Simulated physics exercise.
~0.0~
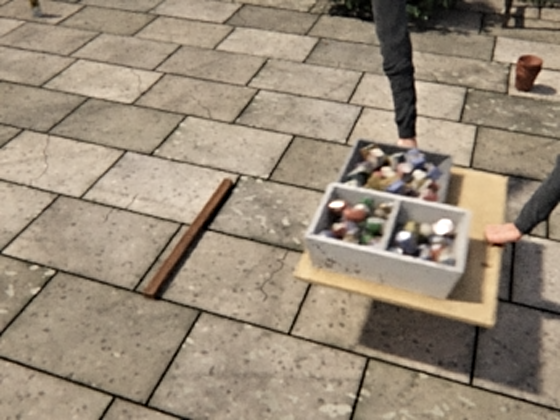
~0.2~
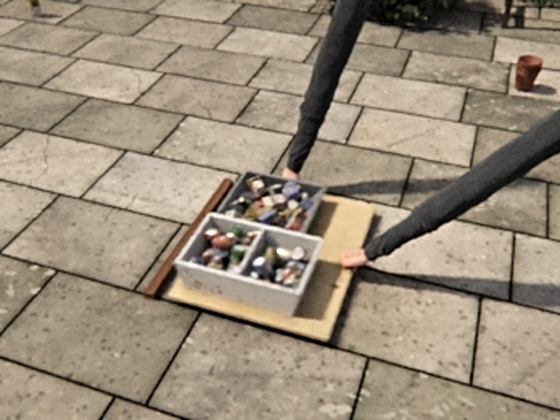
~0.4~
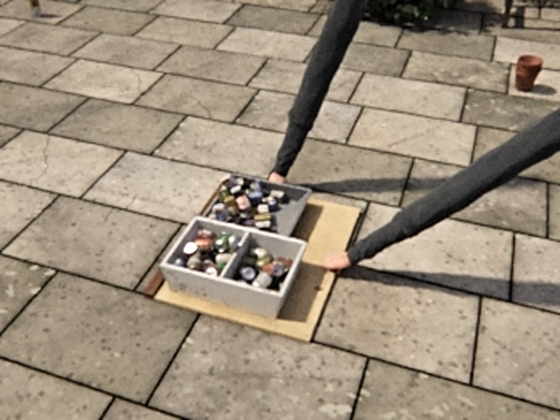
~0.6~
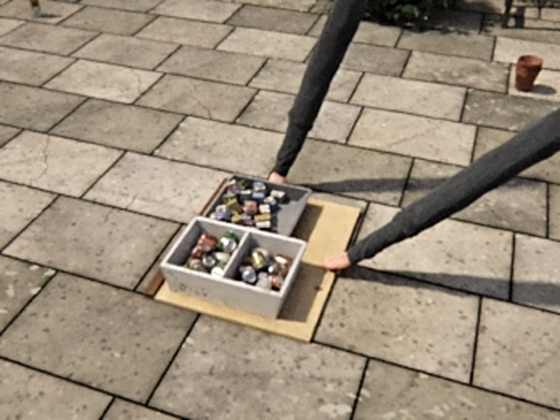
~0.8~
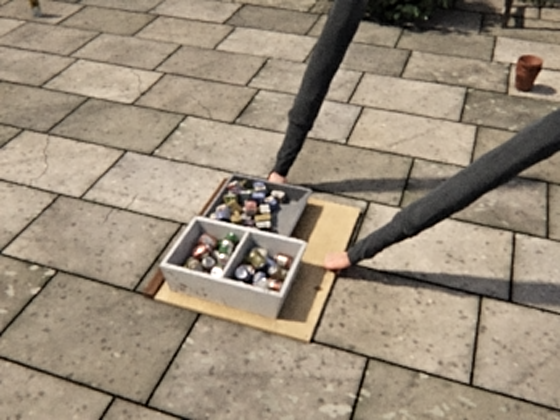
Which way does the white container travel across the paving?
The white container travels to the left, riding on the board until the board stops at the brown strip.
